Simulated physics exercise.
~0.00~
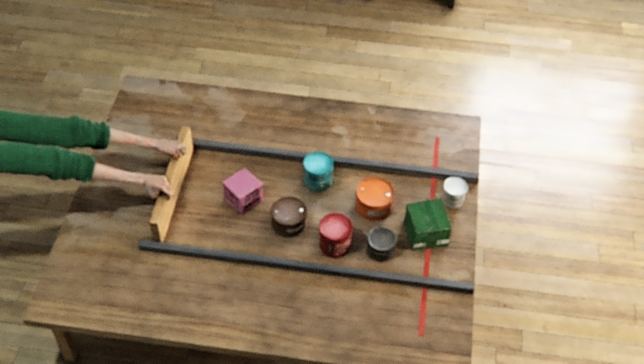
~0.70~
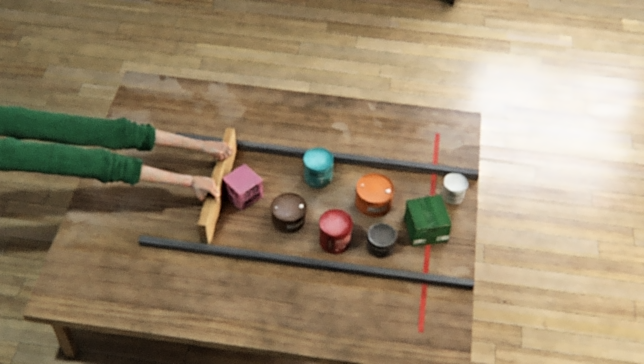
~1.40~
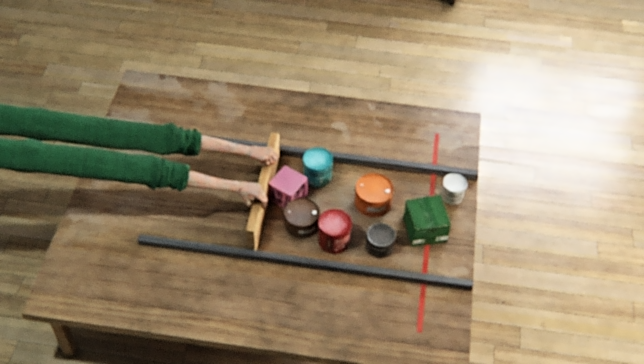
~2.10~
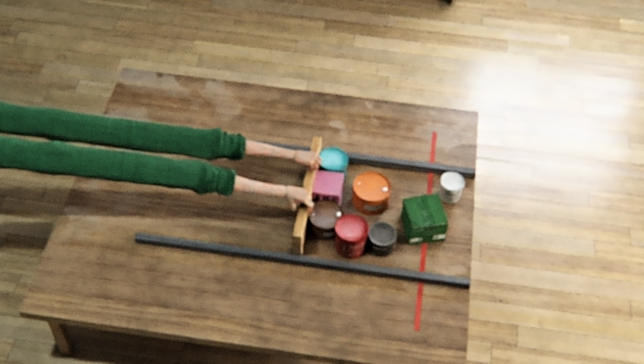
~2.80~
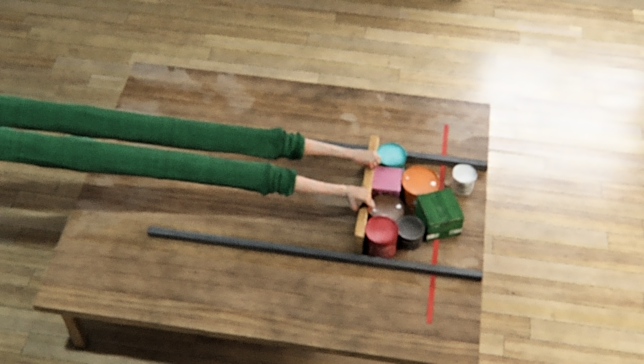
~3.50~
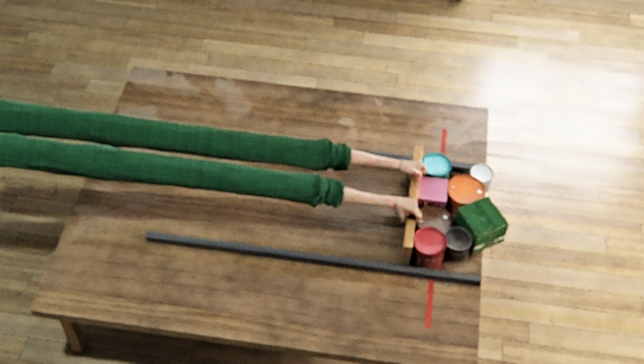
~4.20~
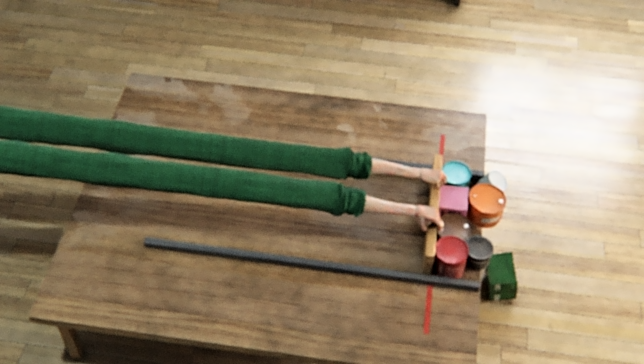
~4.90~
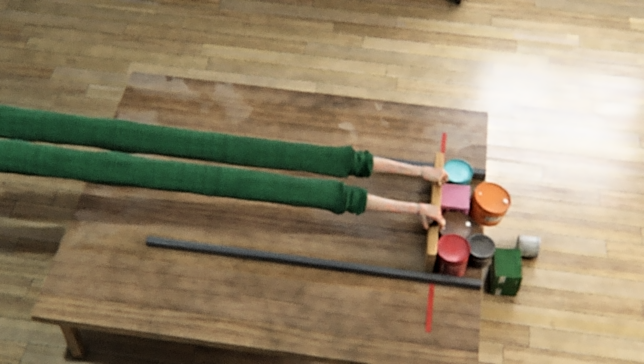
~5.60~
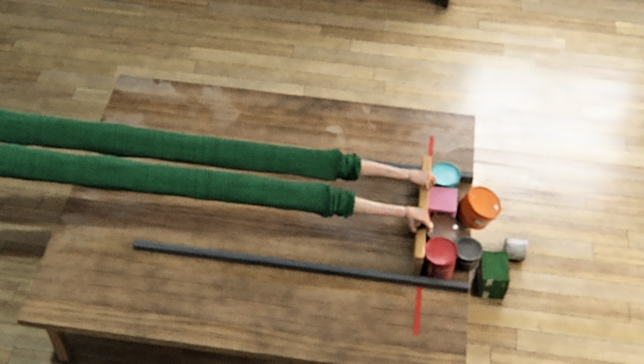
A wooden plank, held upright by two green-sleeved arms reaching in from the left, slides right along a brown table seen from above, between two dark rails. Ahead of it lie a pink crate, brown, turquoise, red, orange and black containers, a green parcel and a small white pail near a red tape line. The plank meets the pink crate first, then gathers the others into a tight cluster and pushes them toward the right edge. As it reaches the tape, the green parcel and white pail drop off. The plank stops, and the rest stay bunched at the edge.
